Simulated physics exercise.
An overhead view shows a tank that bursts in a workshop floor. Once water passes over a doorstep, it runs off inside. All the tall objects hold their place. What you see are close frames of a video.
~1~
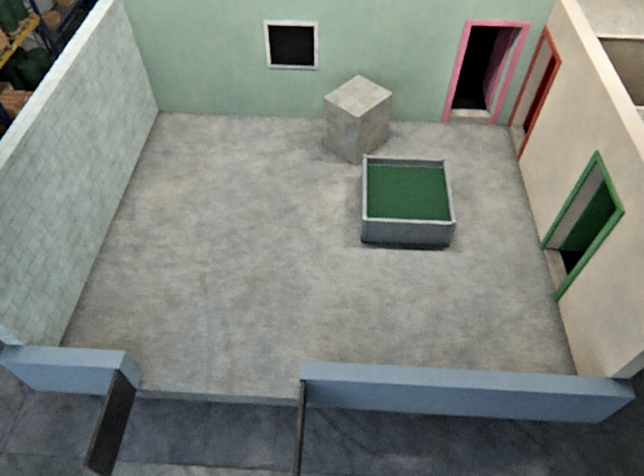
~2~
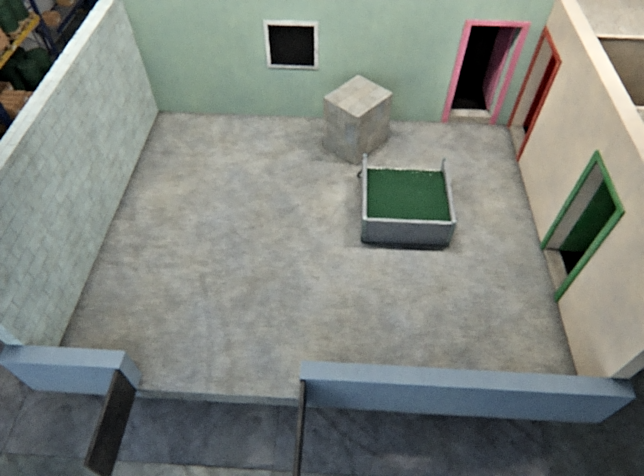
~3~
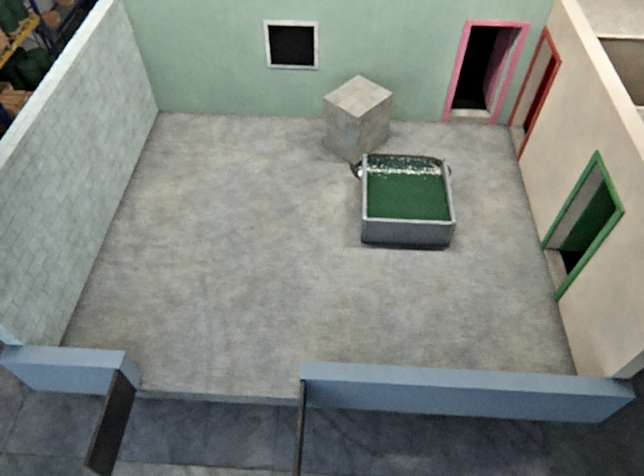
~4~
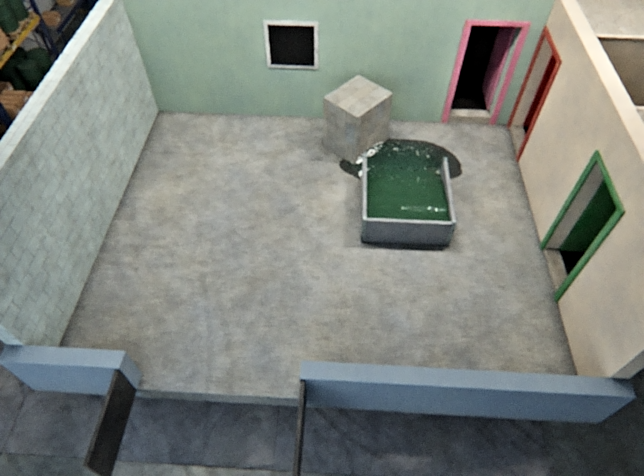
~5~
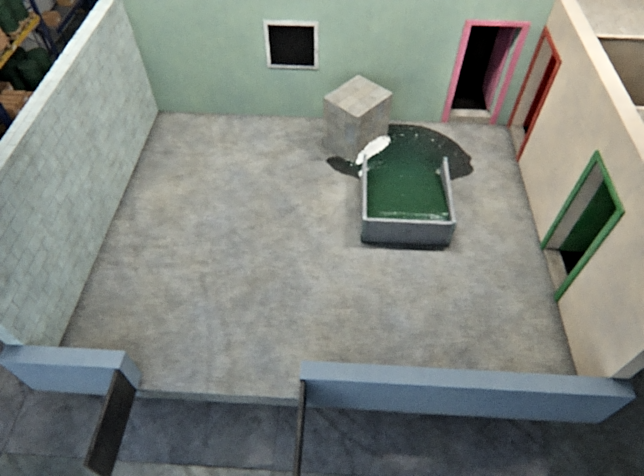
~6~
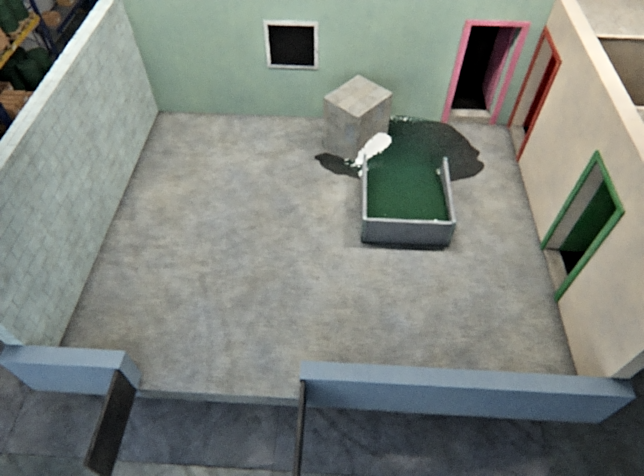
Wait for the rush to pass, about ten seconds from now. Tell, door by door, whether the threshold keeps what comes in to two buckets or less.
Green door: Two buckets or less. Pink door: Two buckets or less. Red door: More than two buckets.
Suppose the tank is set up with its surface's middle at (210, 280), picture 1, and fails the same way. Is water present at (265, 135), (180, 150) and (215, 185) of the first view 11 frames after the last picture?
I'd call them watered, watered and watered, in the order asked.
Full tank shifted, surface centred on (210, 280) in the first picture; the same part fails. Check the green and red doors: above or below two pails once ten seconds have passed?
In short: Green misses the threshold; red misses the threshold.
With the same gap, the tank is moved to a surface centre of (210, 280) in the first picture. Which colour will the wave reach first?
It is the pink-painted one.
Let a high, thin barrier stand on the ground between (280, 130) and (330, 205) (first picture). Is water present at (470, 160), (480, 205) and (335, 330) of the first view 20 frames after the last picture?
Taking them in order, I'd say soaked, soaked and parched.
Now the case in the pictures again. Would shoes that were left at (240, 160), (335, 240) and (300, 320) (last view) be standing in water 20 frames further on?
Point 1: Drenched; point 2: Not wet; point 3: Not wet.
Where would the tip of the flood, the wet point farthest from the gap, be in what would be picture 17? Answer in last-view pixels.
The front tops out at about (265, 119).
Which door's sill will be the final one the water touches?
My pick is the one in green.
A moment on, water covers 10 % of the floor; the green door not reached, the pink door wet at the sill, nothing in, the red door not reached.
Next, water covers 20 % of the floor; the green door not reached, the pink door wet at the sill, nothing in, the red door under two buckets in.
Then, water covers 30 % of the floor; the green door wet at the sill, nothing in, the pink door under two buckets in, the red door over two buckets in.
Later, water covers 45 % of the floor; the green door wet at the sill, nothing in, the pink door under two buckets in, the red door far over two buckets in.
In the end, water covers 60 % of the floor; the green door wet at the sill, nothing in, the pink door under two buckets in, the red door far over two buckets in.
